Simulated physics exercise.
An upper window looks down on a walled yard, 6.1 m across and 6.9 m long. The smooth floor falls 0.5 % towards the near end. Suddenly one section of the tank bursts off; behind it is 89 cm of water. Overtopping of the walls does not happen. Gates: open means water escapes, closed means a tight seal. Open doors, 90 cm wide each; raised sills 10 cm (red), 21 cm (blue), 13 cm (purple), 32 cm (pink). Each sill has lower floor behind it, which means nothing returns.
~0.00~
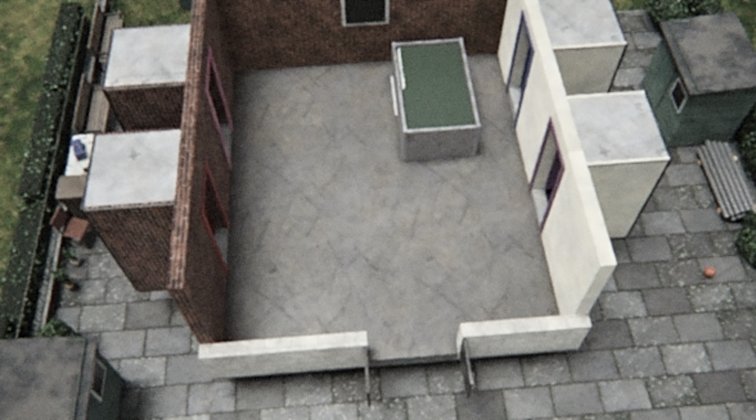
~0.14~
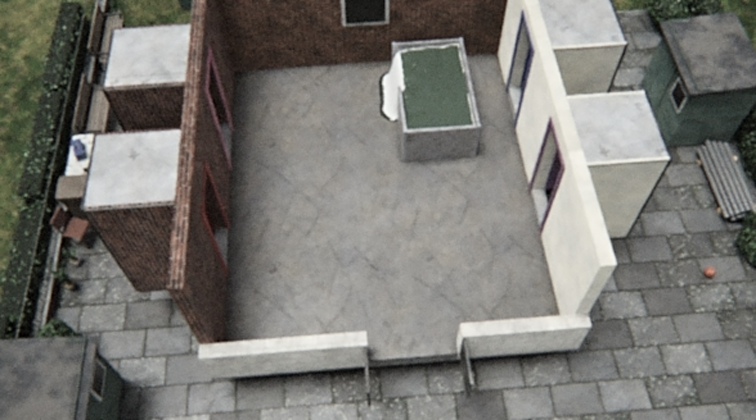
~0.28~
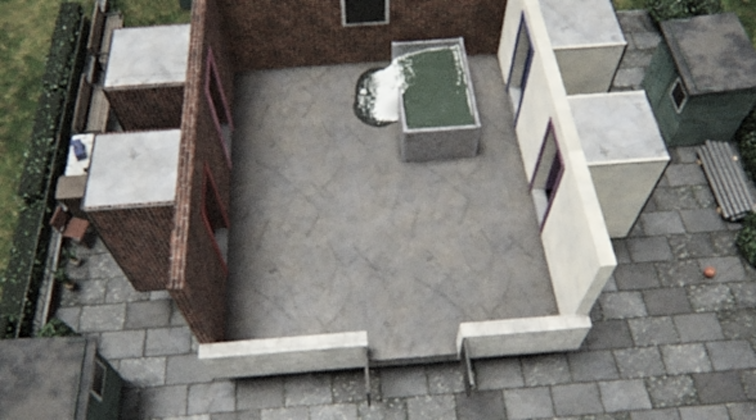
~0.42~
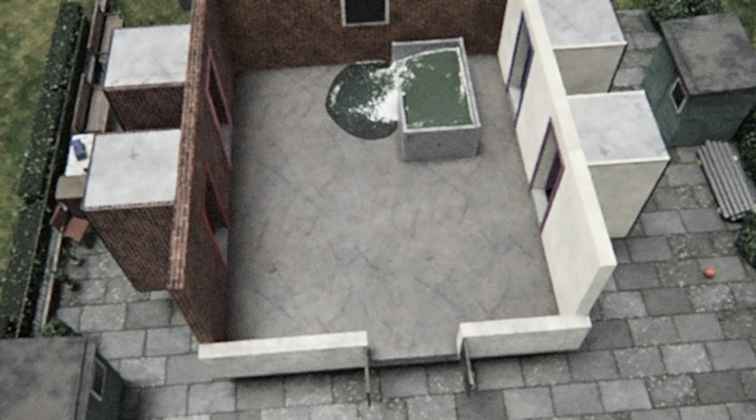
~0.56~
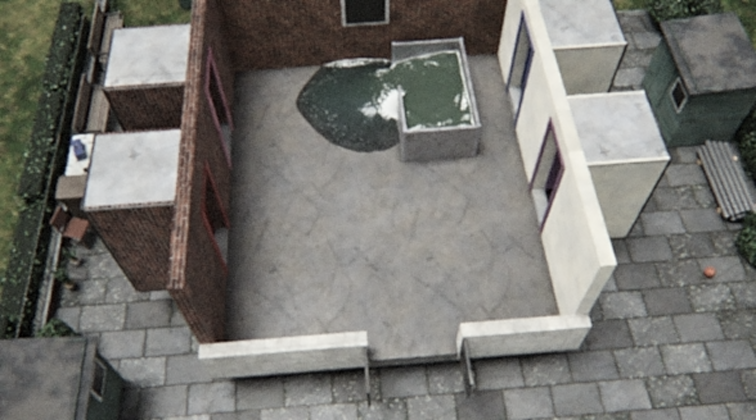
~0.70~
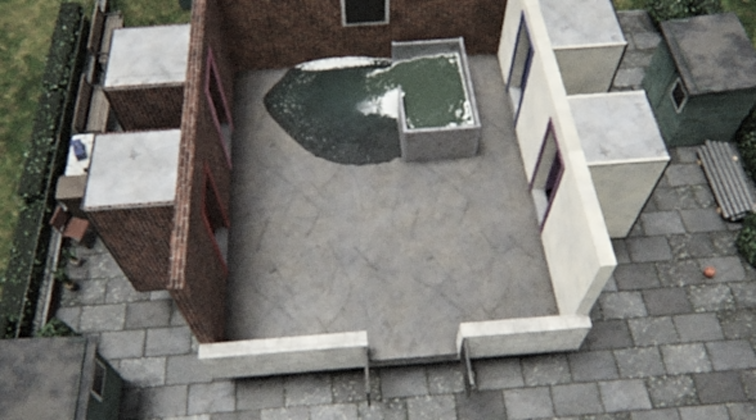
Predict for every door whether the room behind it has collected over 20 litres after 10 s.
My prediction: The red door room collects 20 litres or less; the blue door room collects 20 litres or less; the purple door room collects 20 litres or less; the pink door room collects 20 litres or less.
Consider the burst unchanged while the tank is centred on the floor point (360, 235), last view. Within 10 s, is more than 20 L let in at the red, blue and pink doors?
Red: Too much; blue: Within limit; pink: Within limit.
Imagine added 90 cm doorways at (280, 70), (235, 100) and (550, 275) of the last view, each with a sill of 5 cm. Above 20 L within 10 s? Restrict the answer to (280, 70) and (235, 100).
Per doorway, in order: Sufficient / sufficient.
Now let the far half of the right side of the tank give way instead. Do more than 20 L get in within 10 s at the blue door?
So for blue: Yes.
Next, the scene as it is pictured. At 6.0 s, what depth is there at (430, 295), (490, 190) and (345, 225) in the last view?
First spot near 8 cm, second near 0 cm, third near 4 cm.
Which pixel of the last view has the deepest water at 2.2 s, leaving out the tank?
At about (234, 85).
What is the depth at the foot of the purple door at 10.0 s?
About 8.0 cm.
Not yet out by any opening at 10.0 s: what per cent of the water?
Still there: Roughly 90 %.
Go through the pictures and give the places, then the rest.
In the first picture, still water, 89 cm deep, in the tank at (434, 86).
In the second picture, the front is at (391, 74), 0.7 m from the gap at (398, 85); 0.3 m2 of floor is under water; 89 cm left at the back of the tank.
In the third picture, the front is at (360, 115), 1.0 m from the gap at (398, 87); 1.2 m2 of floor is under water; 84 cm left at the back of the tank.
In the fourth picture, the front is at (329, 107), 1.5 m from the gap at (398, 88); 2.6 m2 of floor is under water; 77 cm left at the back of the tank.
In the fifth picture, water pours out at (398, 88) and has run 2.1 m, to (302, 109); typically 8 cm deep outside, 76 cm at the tank's back.
In the sixth picture, the front is at (269, 96), 2.9 m from the gap at (398, 88); 6.3 m2 of floor is under water; 73 cm left at the back of the tank.
After 1.4 s water covers 30 % of the floor and is deepest (61 cm) near (235, 73); red door not reached, blue door not reached, purple door not reached, pink door 24 cm at the sill, 0 L in.
After 2.2 s water covers 30 % of the floor and is deepest (48 cm) near (234, 85); red door 6 cm at the sill, 0 L in, blue door not reached, purple door not reached, pink door 31 cm at the sill, 0 L in.
After 3.5 s water covers 50 % of the floor and is deepest (30 cm) near (234, 97); red door 11 cm at the sill, 0 L in, blue door not reached, purple door not reached, pink door 22 cm at the sill, 0 L in.
After 6.0 s water covers 75 % of the floor and is deepest (20 cm) near (224, 359); red door 7 cm at the sill, 1 L in, blue door 1 cm at the sill, 0 L in, purple door not reached, pink door 14 cm at the sill, 0 L in.
After 10.0 s water covers 95 % of the floor and is deepest (14 cm) near (467, 339); red door 5 cm at the sill, 1 L in, blue door 5 cm at the sill, 0 L in, purple door 8 cm at the sill, 0 L in, pink door 6 cm at the sill, 0 L in.
